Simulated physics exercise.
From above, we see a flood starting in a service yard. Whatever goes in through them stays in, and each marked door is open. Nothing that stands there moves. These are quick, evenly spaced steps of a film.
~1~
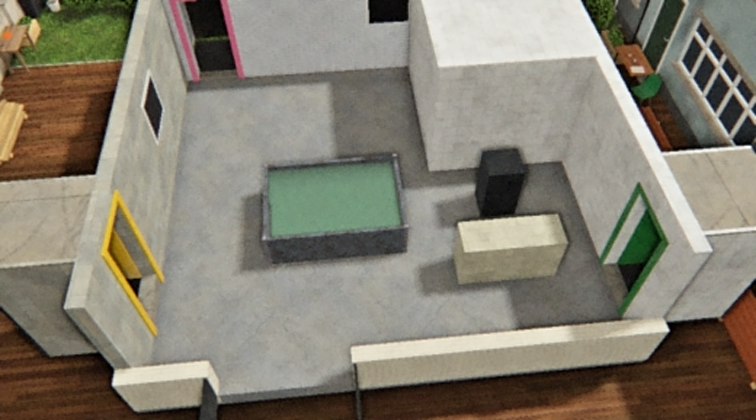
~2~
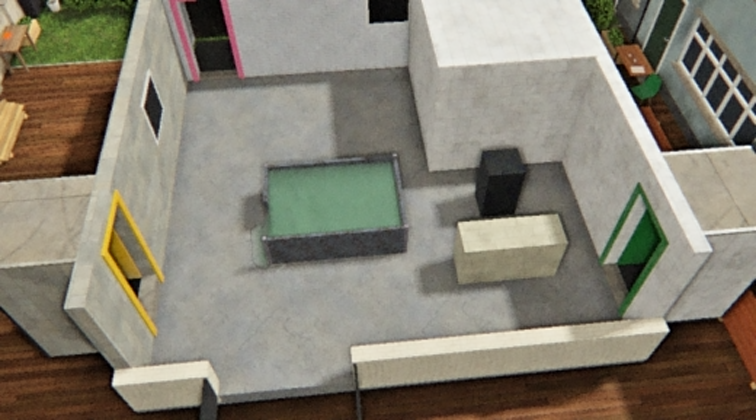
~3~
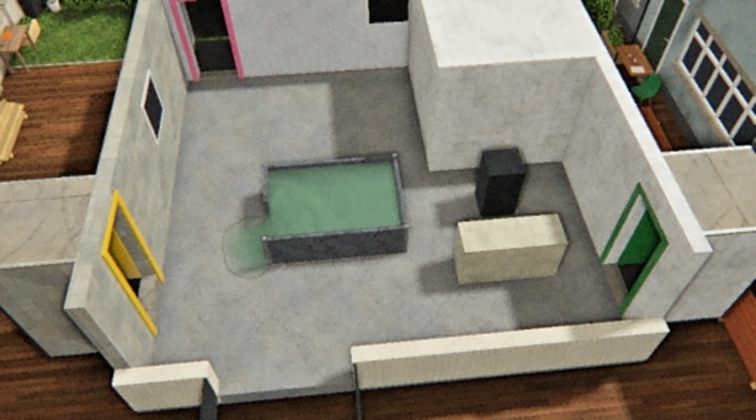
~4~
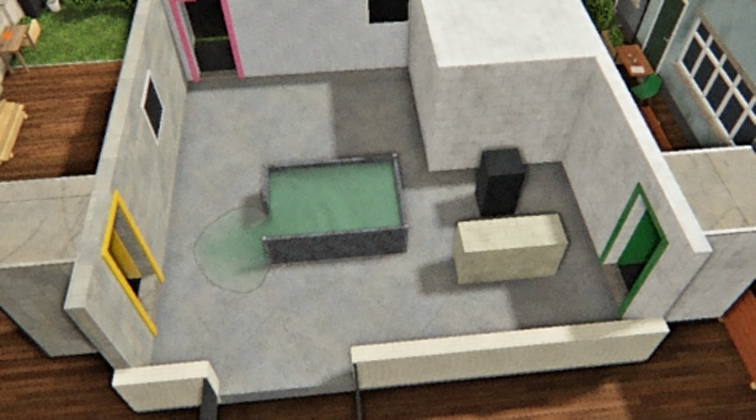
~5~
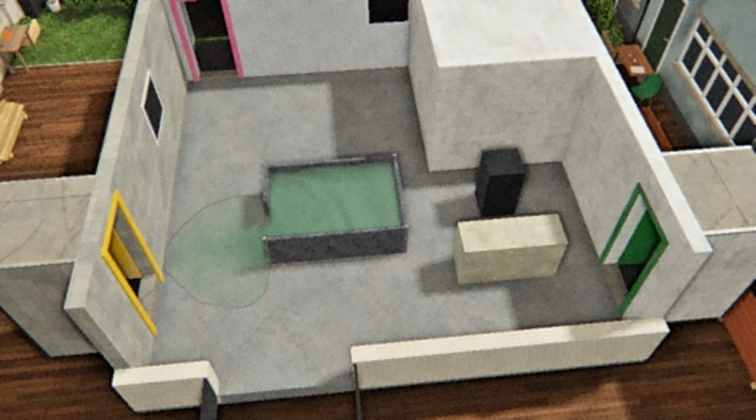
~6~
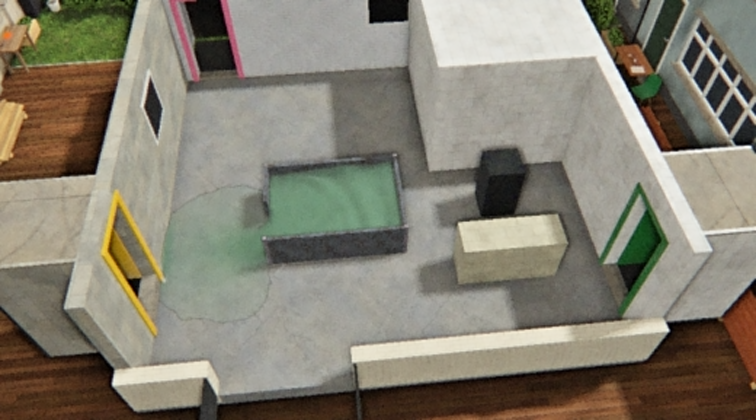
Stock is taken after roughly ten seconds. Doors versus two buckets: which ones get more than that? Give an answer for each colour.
Result: The yellow door is going to be at or under the line; the pink door is going to be over the line; the green door is going to be at or under the line.
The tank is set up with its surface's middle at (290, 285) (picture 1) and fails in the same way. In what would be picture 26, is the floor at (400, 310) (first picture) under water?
Well, it ends up unwetted there.
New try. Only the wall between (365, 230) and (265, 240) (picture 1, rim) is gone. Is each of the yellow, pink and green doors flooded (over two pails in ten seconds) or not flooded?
Result: Yellow remains beneath it; pink remains beneath it; green goes past the limit.
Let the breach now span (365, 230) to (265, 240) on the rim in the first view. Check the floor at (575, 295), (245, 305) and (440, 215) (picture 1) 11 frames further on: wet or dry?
Going through them, the first would be still bare, the next submerged and the last still bare.
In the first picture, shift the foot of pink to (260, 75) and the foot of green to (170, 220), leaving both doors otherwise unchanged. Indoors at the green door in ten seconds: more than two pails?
Put simply, the green door gets past the mark.
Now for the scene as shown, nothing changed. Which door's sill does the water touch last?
Answer: The green door.
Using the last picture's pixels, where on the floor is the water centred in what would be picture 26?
Centre of the water: Near (276, 236).
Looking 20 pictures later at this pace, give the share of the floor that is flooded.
Share estimate: About 45 per cent.
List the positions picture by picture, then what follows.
The first picture shows the water tank at (333, 198) is whole and still.
In the second picture, water pours out at (271, 235) and has run to (260, 264).
In the third picture, water pours out at (271, 236) and has run to (227, 239).
In the fourth picture, the front is at (199, 258), out from the gap at (271, 237).
In the fifth picture, the front is at (168, 263), out from the gap at (271, 237).
In the sixth picture, water pours out at (271, 236) and has run to (161, 296).
A moment on, water covers 15 % of the floor; the yellow door wet at the sill, nothing in, the pink door not reached, the green door not reached.
Next, water covers 20 % of the floor; the yellow door wet at the sill, nothing in, the pink door not reached, the green door not reached.
Then, water covers 45 % of the floor; the yellow door wet at the sill, nothing in, the pink door under two buckets in, the green door not reached.
Later, water covers 70 % of the floor; the yellow door wet at the sill, nothing in, the pink door far over two buckets in, the green door not reached.
In the end, water covers 90 % of the floor; the yellow door wet at the sill, nothing in, the pink door far over two buckets in, the green door under two buckets in.
